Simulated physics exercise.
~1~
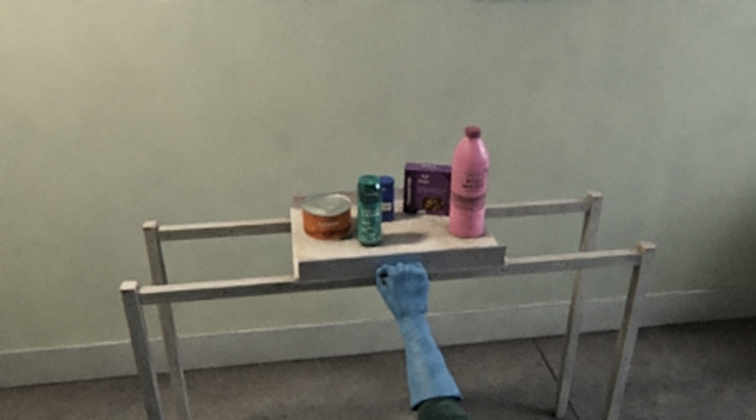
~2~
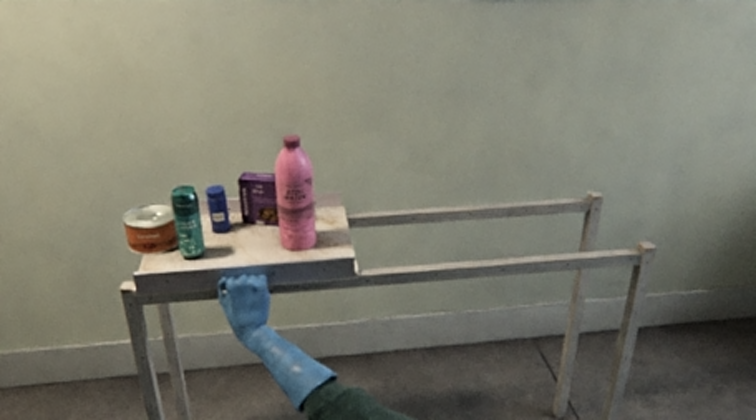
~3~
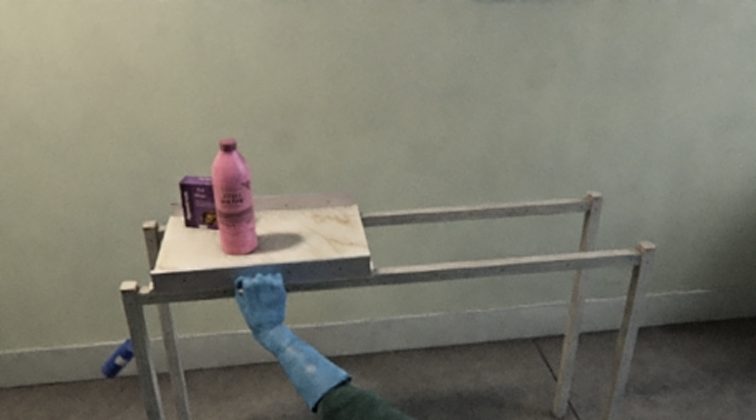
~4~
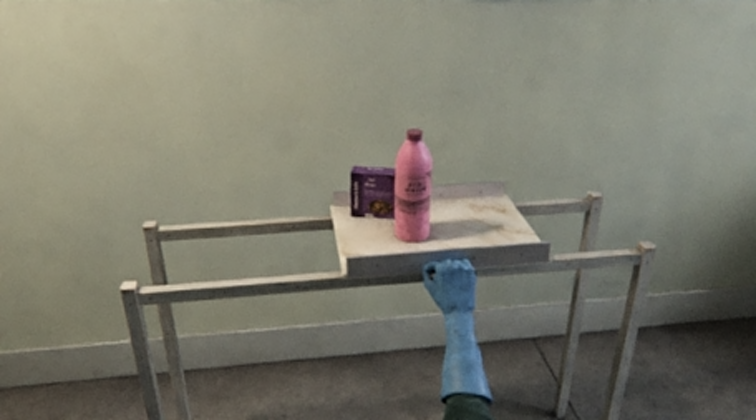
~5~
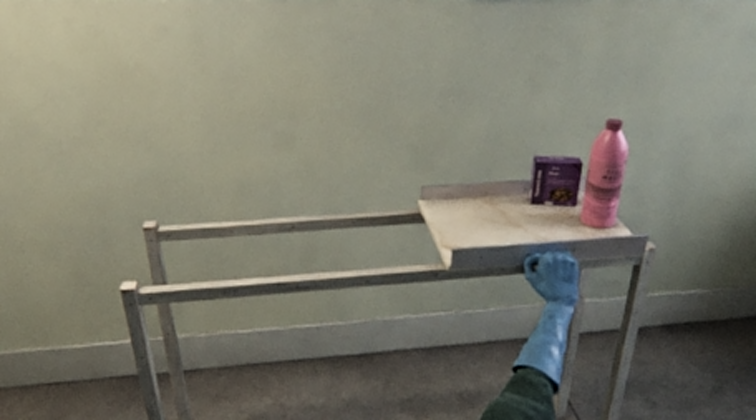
The video shows a blue-gloved hand sliding a tray of containers left along a wooden frame, where an orange tub, then a blue shaker and turquoise can, go off it. The hand then slides the tray to the right end, the pink bottle and purple packet still upright on it.
